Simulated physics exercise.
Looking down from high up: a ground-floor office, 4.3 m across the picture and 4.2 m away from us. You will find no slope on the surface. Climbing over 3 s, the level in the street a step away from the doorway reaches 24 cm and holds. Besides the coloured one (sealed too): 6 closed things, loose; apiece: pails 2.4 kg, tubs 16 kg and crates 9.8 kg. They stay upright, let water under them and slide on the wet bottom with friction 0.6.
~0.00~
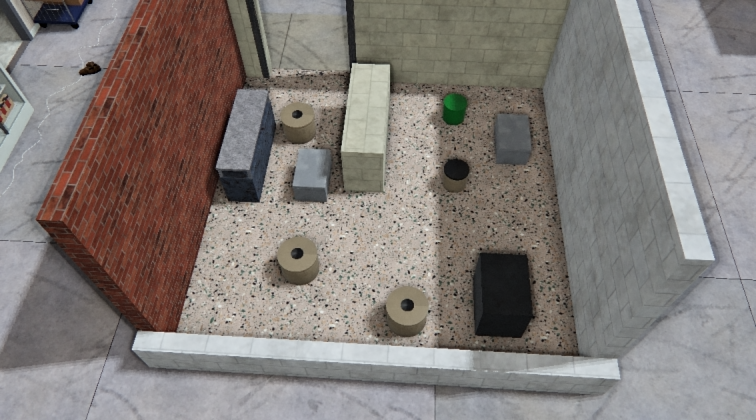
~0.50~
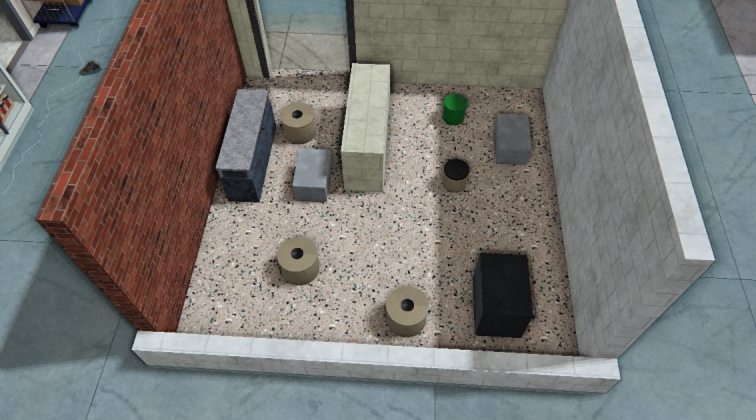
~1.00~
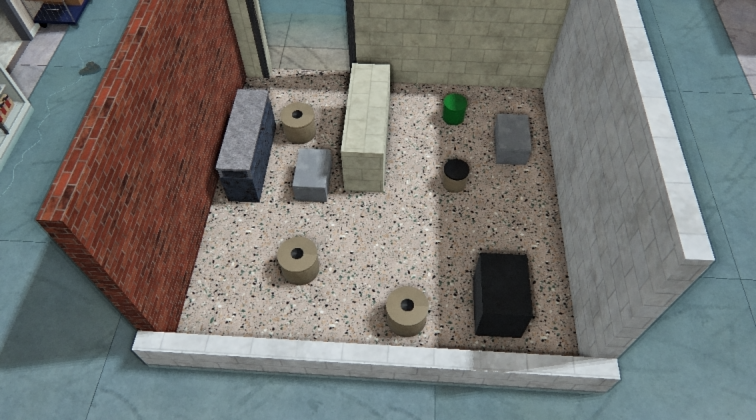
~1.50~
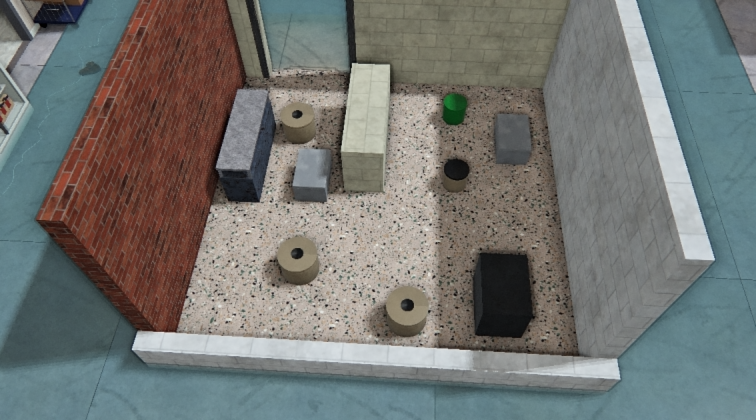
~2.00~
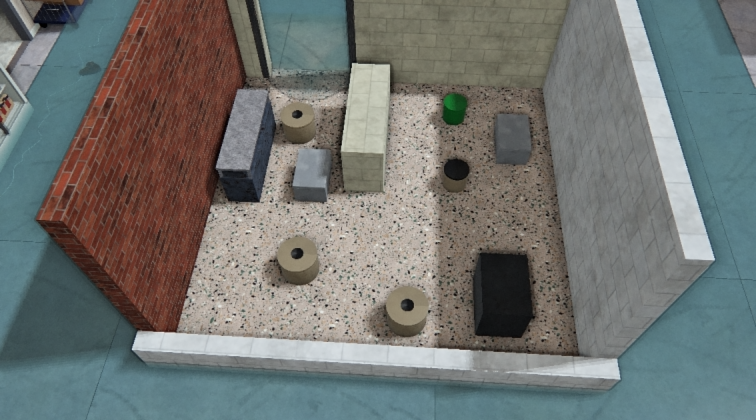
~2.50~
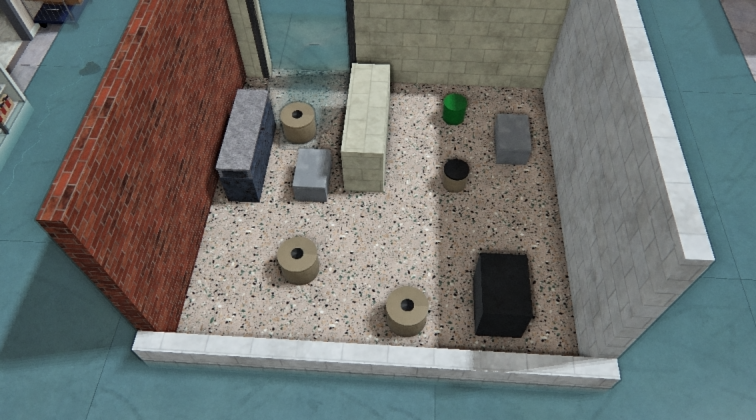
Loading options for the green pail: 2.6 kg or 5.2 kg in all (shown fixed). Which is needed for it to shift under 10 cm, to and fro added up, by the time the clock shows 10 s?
I expect that the lower weight is enough.
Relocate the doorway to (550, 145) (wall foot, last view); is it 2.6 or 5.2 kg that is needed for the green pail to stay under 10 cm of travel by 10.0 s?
There both choices fail.
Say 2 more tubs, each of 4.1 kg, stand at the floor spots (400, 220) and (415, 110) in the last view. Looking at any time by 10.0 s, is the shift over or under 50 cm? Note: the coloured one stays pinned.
In that order: Within it, within it.
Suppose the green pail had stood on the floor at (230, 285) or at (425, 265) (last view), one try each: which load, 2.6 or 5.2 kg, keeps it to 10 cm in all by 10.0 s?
Well, at the first spot no weight will do, and at the second no weight will do.
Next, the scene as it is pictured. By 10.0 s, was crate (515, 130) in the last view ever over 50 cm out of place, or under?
Answer: Under.
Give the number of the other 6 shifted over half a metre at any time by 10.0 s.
4.
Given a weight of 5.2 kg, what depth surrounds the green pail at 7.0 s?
Around 1 cm.
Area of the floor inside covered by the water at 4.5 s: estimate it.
Wet: Near 6.5 m2.
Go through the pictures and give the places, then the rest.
The first picture shows the green pail at (456, 102) rests on the ground; 0.0 m2 under water; 0 of 7 have shifted.
The second picture shows the green pail at (456, 102), on the bottom; water covers 0.0 m2; 0 of 7 have shifted.
The third picture shows the green pail at (456, 102) rests on the ground; 0.0 m2 under water; 0 of 7 have shifted.
The fourth picture shows the green pail at (456, 102), on the bottom; water covers 0.0 m2; 0 of 7 have shifted.
The fifth picture shows the green pail at (456, 102), on the bottom; water covers 0.3 m2; 0 of 7 have shifted.
The sixth picture shows the green pail at (456, 102) rests on the ground; water covers 1.0 m2; 0 of 7 have shifted.
After 3.5 s the green pail would be 0 cm from its start with 2.6 kg and 0 cm from its start with 5.2 kg; 0 cm of water round it then.
After 4.5 s the green pail would be 0 cm from its start with 2.6 kg and 0 cm from its start with 5.2 kg; 0 cm of water round it then.
After 7.0 s the green pail would be 0 cm from its start with 2.6 kg and 0 cm from its start with 5.2 kg; 1 cm of water round it then.
After 10.0 s the green pail would be 0 cm from its start with 2.6 kg and 0 cm from its start with 5.2 kg; 2 cm of water round it then.
